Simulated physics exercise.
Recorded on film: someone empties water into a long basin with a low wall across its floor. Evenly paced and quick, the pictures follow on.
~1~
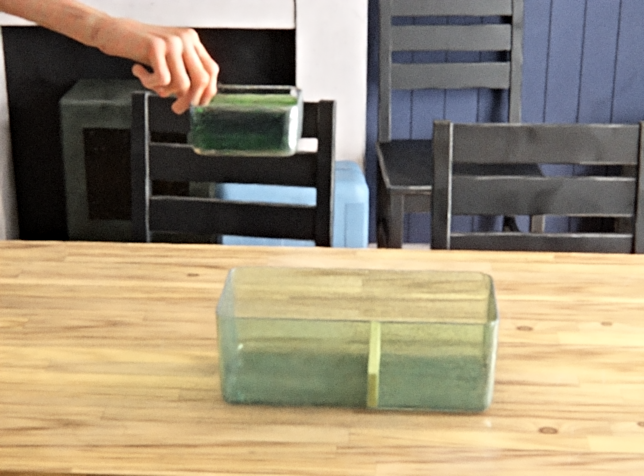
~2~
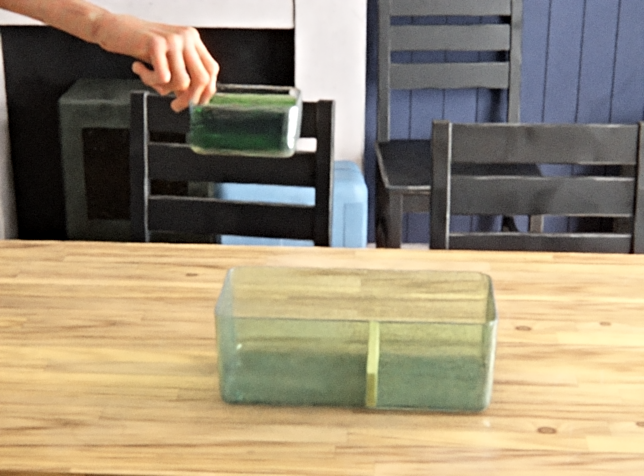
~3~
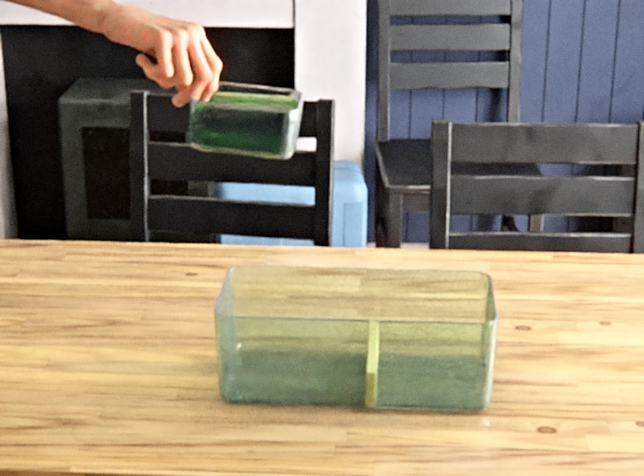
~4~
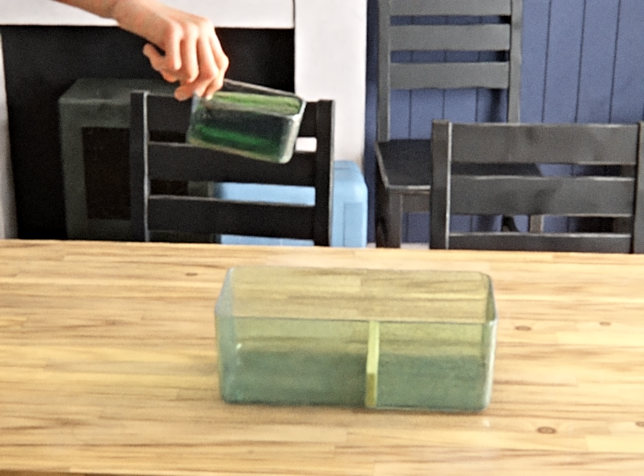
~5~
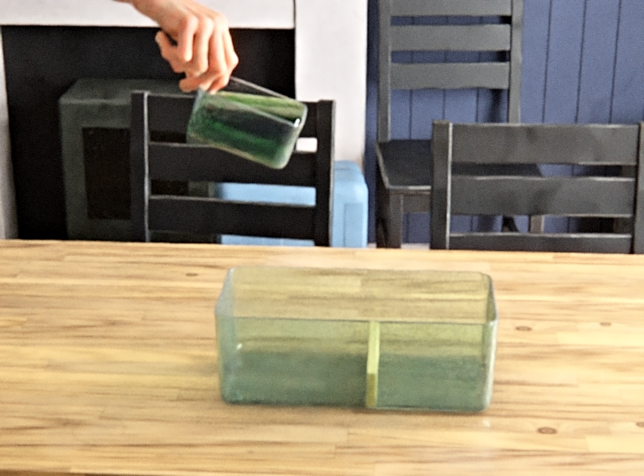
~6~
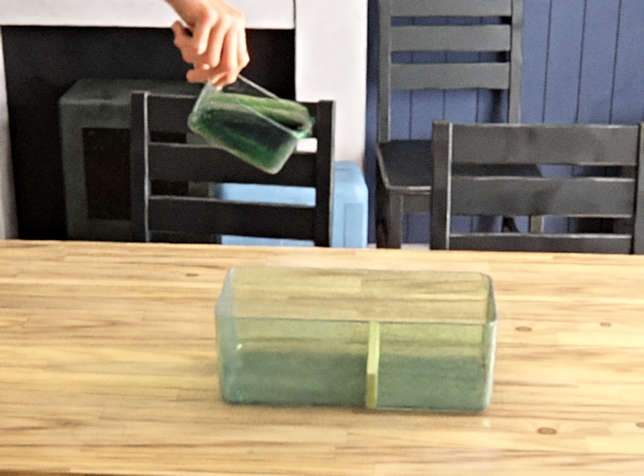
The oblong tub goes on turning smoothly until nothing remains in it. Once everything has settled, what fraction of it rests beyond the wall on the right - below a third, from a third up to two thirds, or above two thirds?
The right side is left with enough for a third but not past two thirds.
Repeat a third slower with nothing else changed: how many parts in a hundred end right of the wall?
Close to 55 per cent.
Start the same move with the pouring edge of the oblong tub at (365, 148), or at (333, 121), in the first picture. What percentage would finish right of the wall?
Try one: 85 %; try two: 75 %.
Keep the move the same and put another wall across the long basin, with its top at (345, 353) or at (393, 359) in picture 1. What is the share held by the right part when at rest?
Roughly 75 % and then 15 %.
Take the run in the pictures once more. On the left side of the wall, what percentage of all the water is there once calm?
About 55 per cent.
A moment on, the oblong tub is tipped on its side and 21 per cent is still to pour, 9 is left of the wall and 8 right of it.
Next, the oblong tub is tipped on its side and 6 per cent is still to pour, 39 is left of the wall and 45 right of it.
Then the oblong tub is tipped on its side and 1 per cent is still to pour, 50 is left of the wall and 43 right of it.
Later the oblong tub is tipped on its side and 0 per cent is still to pour, 53 is left of the wall and 44 right of it.
Finally, 53 per cent lies left of the wall, 44 right of it and 2 outside.
